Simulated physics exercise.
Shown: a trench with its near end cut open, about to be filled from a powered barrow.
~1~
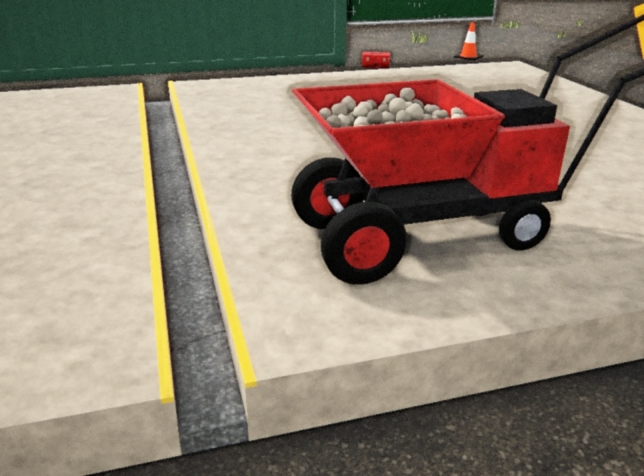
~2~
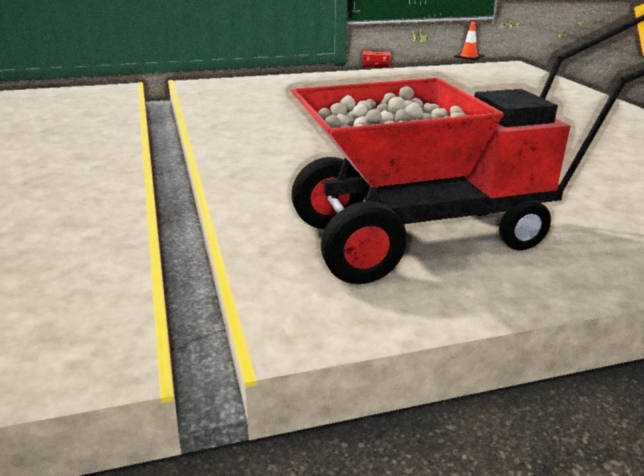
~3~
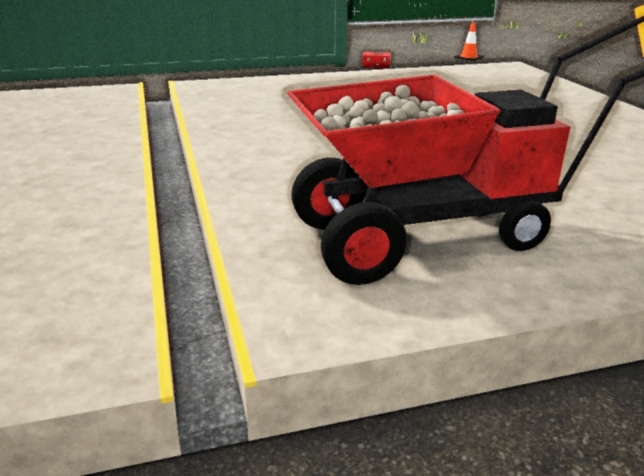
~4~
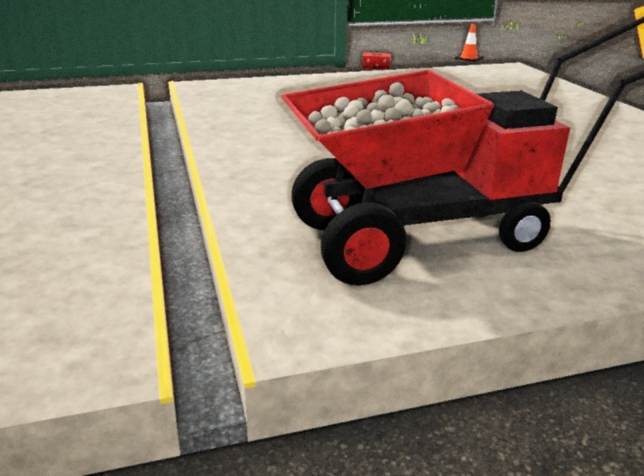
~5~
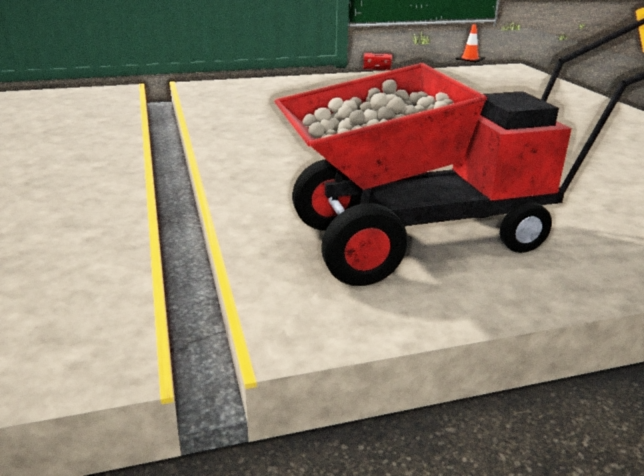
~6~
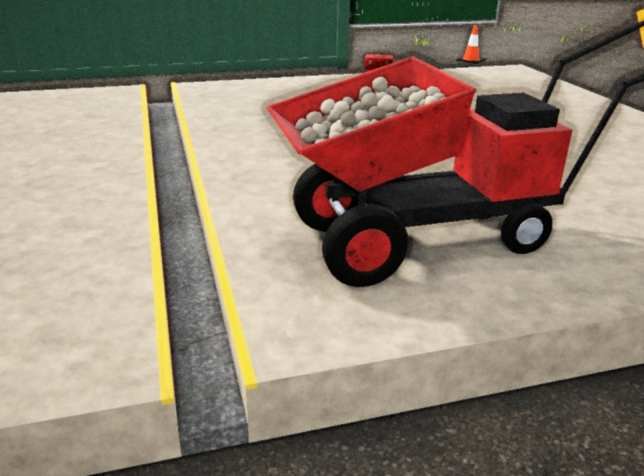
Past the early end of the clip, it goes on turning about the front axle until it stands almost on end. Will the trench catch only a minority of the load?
No, it gets the larger part.
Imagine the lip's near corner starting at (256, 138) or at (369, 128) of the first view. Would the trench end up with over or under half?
Try one: The lesser share. Try two: The greater share.
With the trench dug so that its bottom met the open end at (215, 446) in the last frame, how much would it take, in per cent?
About 90 %.
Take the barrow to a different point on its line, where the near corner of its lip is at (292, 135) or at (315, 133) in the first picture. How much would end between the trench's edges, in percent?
Estimates, in order: 50 % then 80 %.
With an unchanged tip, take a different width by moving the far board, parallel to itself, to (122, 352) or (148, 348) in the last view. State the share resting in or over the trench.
The share would be 100 % first and 100 % second.
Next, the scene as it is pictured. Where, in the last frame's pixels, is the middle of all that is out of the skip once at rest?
Once it all stops, the middle lies near (190, 292).
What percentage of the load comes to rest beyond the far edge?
10 percent.
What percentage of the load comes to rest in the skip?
Close to 0 per cent.
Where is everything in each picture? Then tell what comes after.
Lip of the skip at (332, 131), level; top of the load at (403, 122), river pebbles; first edge of the trench at (237, 332); far edge at (162, 344), the trench under half as wide as the skip, and about half as deep as wide, in the first frame.
Lip of the skip at (330, 132), level; top of the load at (402, 121), in the second frame.
Lip of the skip at (326, 134), tipped barely; top of the load at (399, 121), in the third frame.
Lip of the skip at (318, 138), tipped a little; top of the load at (410, 114), in the fourth frame.
Lip of the skip at (310, 144), tipped a little; top of the load at (404, 110), in the fifth frame.
Lip of the skip at (300, 152), tipped clearly; top of the load at (410, 109); first edge of the trench at (238, 334); far edge at (163, 345), in the sixth frame.
Soon, skip tipped steeply; all in the skip.
A while on, skip tipped right over; most in the skip; a stray few short of the trench; a small part in or heaped over the trench; a stray few falling.
Towards the end, skip tipped right over; a small part in the skip; a stray few short of the trench; most in or heaped over the trench; a small part beyond it.
Finally, skip tipped right over; a small part short of the trench; most in or heaped over the trench; a small part beyond it.
